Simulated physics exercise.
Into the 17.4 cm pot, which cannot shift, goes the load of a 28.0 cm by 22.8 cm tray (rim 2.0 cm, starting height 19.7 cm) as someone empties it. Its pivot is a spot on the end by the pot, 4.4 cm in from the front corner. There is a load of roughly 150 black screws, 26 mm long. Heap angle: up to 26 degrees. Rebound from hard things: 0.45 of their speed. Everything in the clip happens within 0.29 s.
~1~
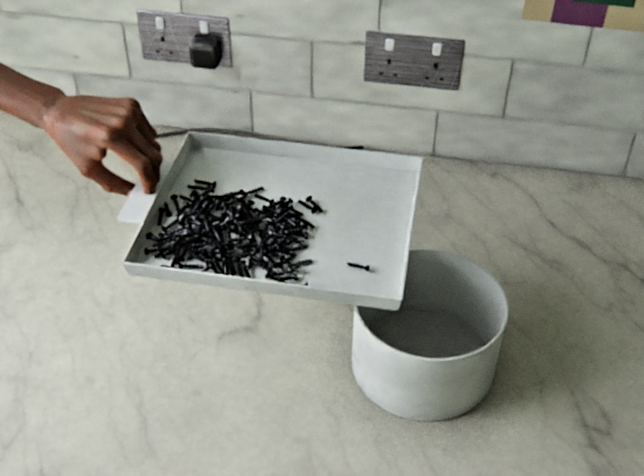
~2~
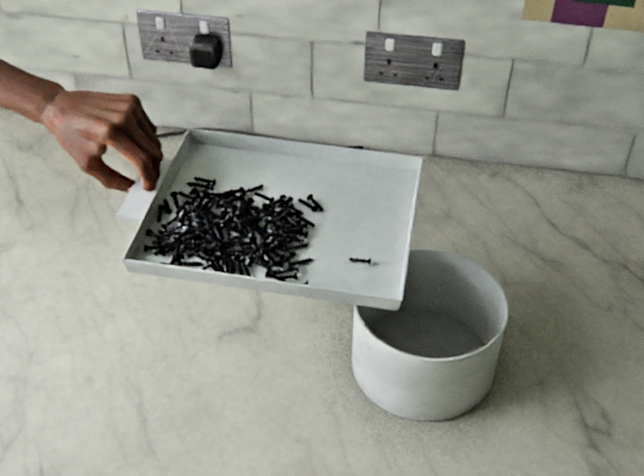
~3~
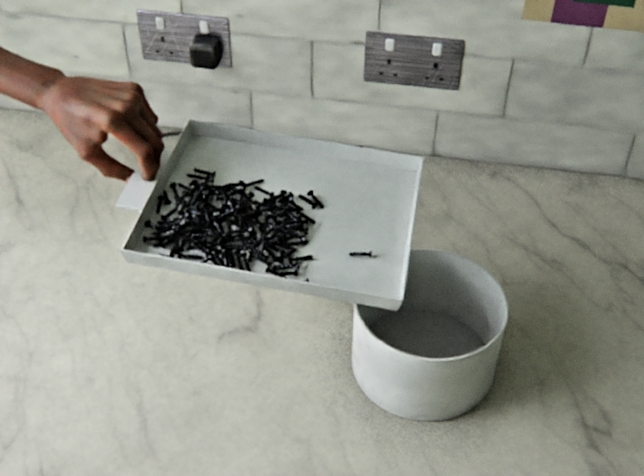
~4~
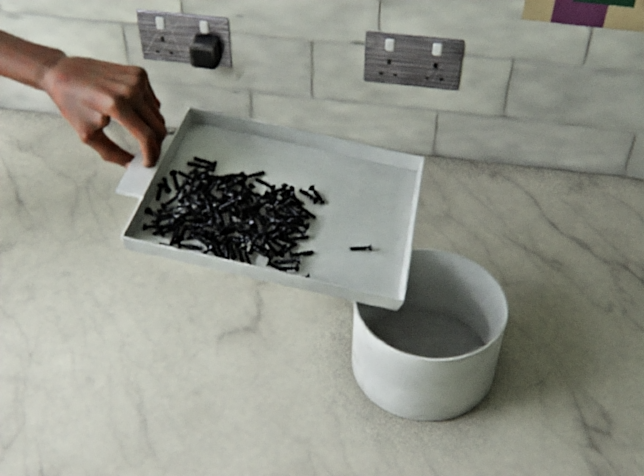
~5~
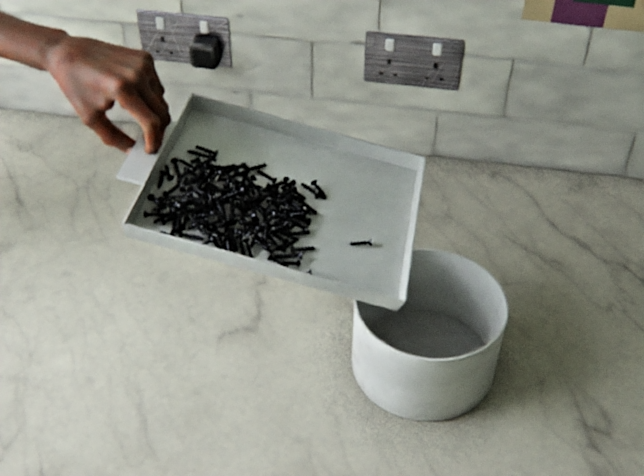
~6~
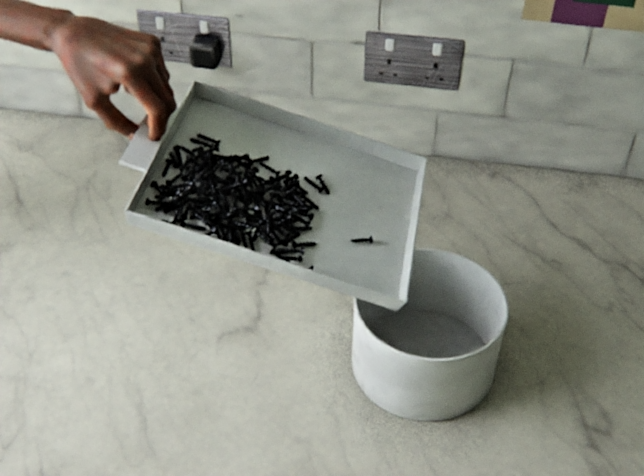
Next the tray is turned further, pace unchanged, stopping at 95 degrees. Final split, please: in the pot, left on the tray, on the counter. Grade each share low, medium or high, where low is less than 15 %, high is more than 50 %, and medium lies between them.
Shares - pot: High, tray: Low, counter: Medium.
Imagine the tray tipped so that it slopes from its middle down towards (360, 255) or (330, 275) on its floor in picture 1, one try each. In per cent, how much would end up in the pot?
Some 35 and 5 per cent.
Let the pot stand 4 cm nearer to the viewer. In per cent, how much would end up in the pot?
Then roughly 85 percent would land in it.
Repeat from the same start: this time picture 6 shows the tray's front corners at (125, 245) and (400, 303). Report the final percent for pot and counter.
Per cent by place - pot 0, counter 100.
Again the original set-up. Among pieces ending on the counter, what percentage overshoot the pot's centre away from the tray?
That works out to about 90 percent.
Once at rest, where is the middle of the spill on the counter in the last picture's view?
Somewhere around (466, 441), I'd say.
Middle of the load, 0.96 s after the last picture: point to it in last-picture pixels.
Approximately (416, 366) in the last view.
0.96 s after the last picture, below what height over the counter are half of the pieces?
The halfway line is at about 2 cm.
Then, 0.57 s after the last picture, tilt 53 degrees; the tray holds 90 %, the pot 0 %.
Then, 0.96 s after the last picture, tilt 78 degrees; the tray holds 45 %, the pot 40 %.
Then, 1.42 s after the last picture, tilt 95 degrees; the tray holds 5 %, the pot 65 %.
In the end, pot 75 %, tray 0 %, counter 25 %.
